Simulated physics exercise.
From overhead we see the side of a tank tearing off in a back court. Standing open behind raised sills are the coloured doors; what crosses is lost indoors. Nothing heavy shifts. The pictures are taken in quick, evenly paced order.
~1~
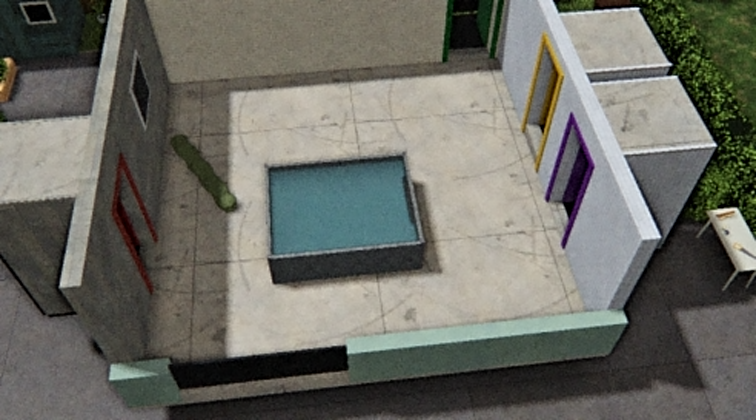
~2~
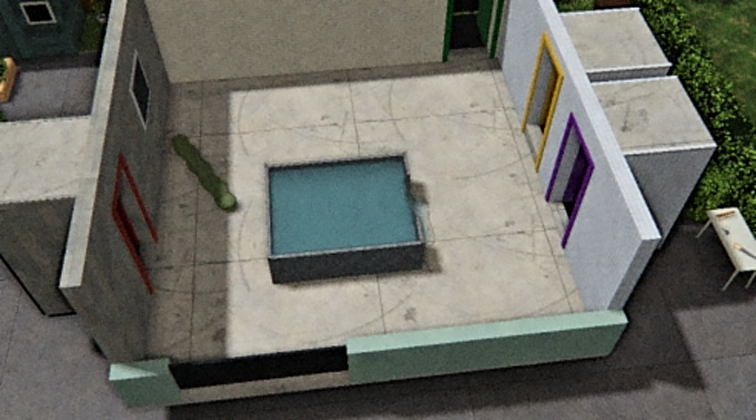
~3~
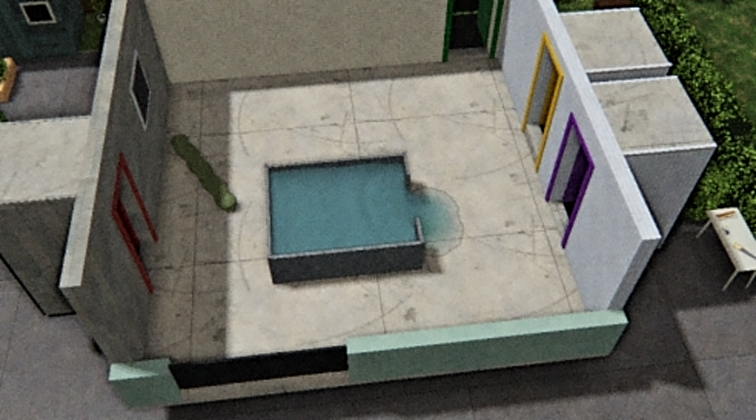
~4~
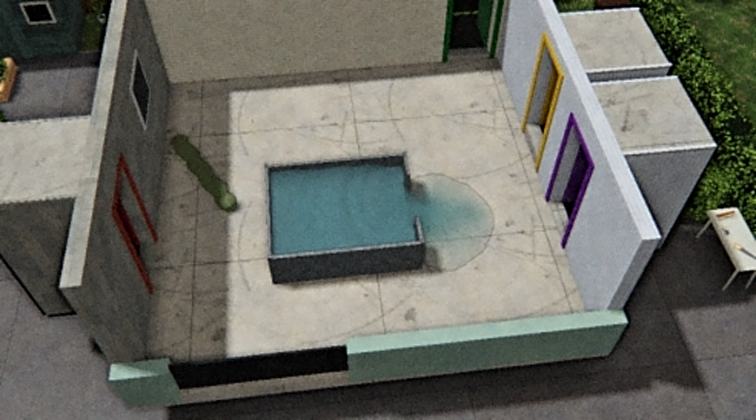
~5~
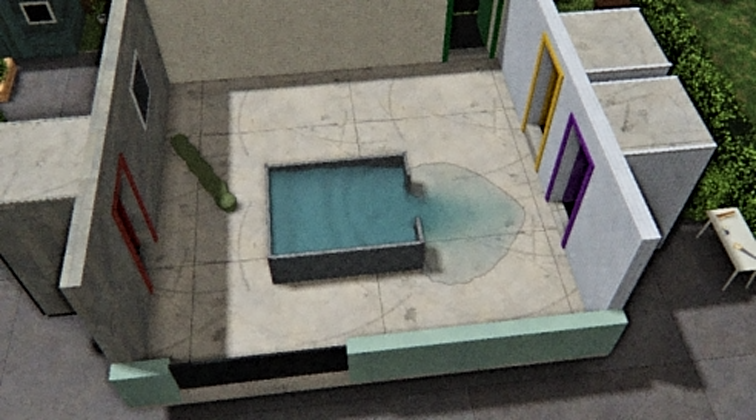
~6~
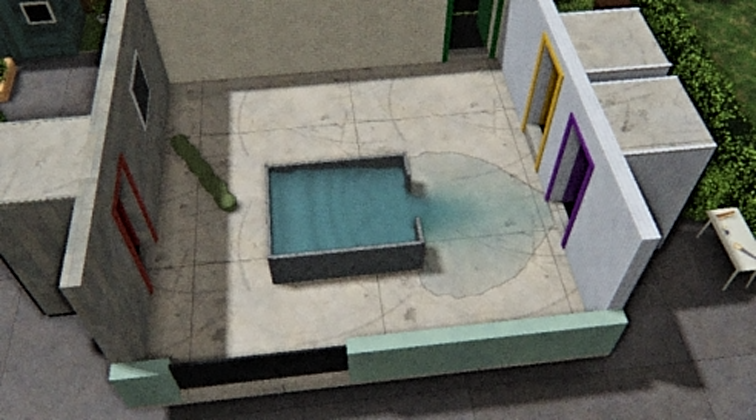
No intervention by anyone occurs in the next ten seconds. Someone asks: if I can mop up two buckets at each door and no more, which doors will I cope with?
The red door: You will cope; the green door: Too much for you; the yellow door: You will cope; the purple door: Too much for you.
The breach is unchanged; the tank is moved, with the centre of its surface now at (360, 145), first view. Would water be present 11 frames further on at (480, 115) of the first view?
Answer: Reached.
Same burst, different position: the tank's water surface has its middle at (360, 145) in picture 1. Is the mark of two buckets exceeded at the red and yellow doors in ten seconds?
Result: The red door misses it and the yellow door tops the limit.
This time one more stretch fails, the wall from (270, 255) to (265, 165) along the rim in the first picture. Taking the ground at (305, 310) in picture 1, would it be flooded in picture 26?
Verdict: Awash.
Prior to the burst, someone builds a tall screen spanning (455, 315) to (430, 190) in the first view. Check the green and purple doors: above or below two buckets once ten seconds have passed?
Log - green door: Below the line; purple door: Below the line.
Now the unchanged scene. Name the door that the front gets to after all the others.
Answer - the door marked red.
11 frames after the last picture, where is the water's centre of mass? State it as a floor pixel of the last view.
The water's middle lies around (408, 222).
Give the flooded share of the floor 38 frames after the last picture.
Around 65 percent.
A moment on, water covers 20 % of the floor; the red door not reached, the green door not reached, the yellow door wet at the sill, nothing in, the purple door over two buckets in.
Next, water covers 25 % of the floor; the red door not reached, the green door not reached, the yellow door wet at the sill, nothing in, the purple door far over two buckets in.
Then, water covers 35 % of the floor; the red door not reached, the green door over two buckets in, the yellow door wet at the sill, nothing in, the purple door far over two buckets in.
Later, water covers 65 % of the floor; the red door not reached, the green door over two buckets in, the yellow door wet at the sill, nothing in, the purple door far over two buckets in.
In the end, water covers 95 % of the floor; the red door wet at the sill, nothing in, the green door over two buckets in, the yellow door wet at the sill, nothing in, the purple door far over two buckets in.
